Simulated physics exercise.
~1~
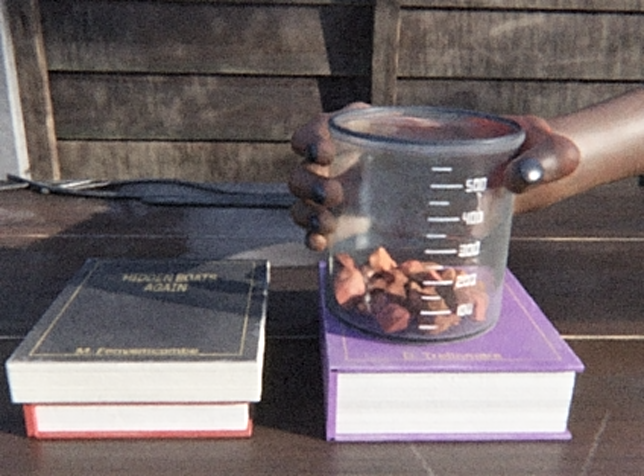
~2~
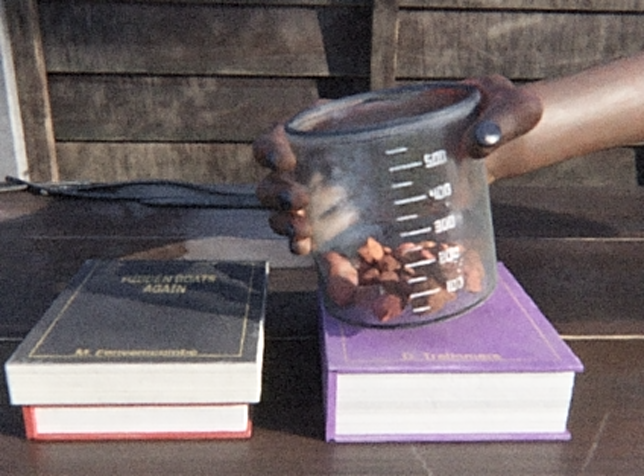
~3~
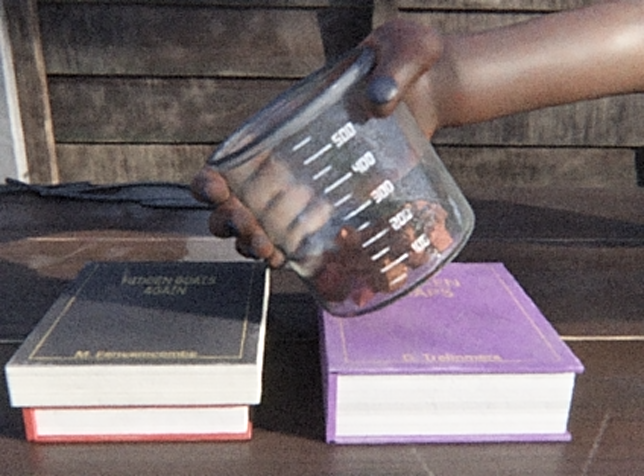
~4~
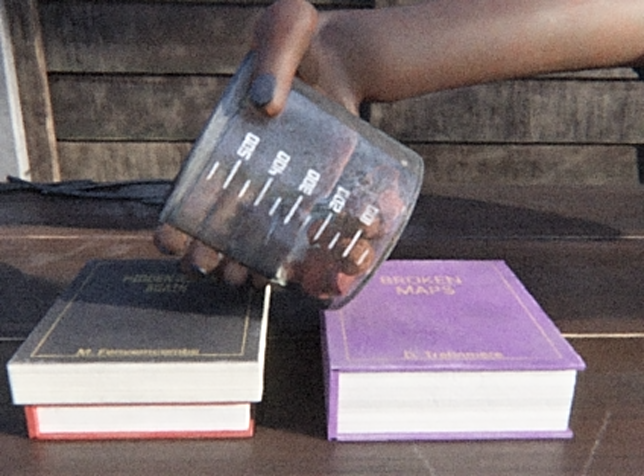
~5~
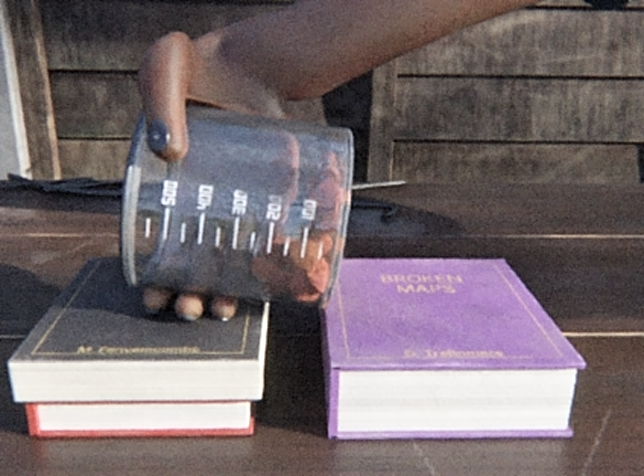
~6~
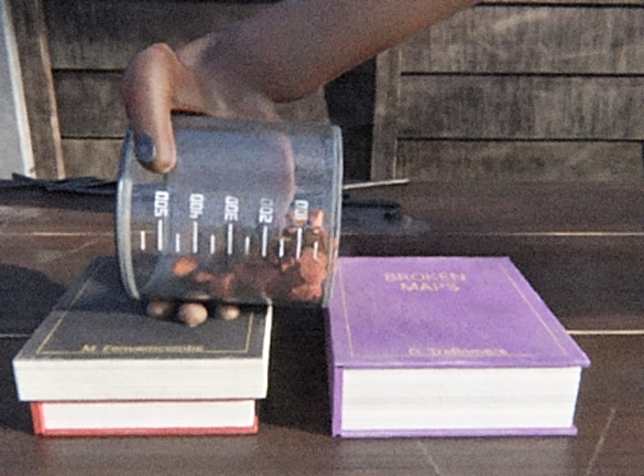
At first, a hand holds a clear measuring beaker upright on a purple book, with small reddish-brown chunks lying in the bottom. To the left, a black book sits on top of another with a red cover. The hand starts to lean the beaker to the left, then lifts it off the purple book and tips it further. It carries the beaker over towards the black book, turning it almost onto its side. Finally the beaker lies on its side on the left-hand pile, still held, and the chunks spread along its lower wall without any falling out.
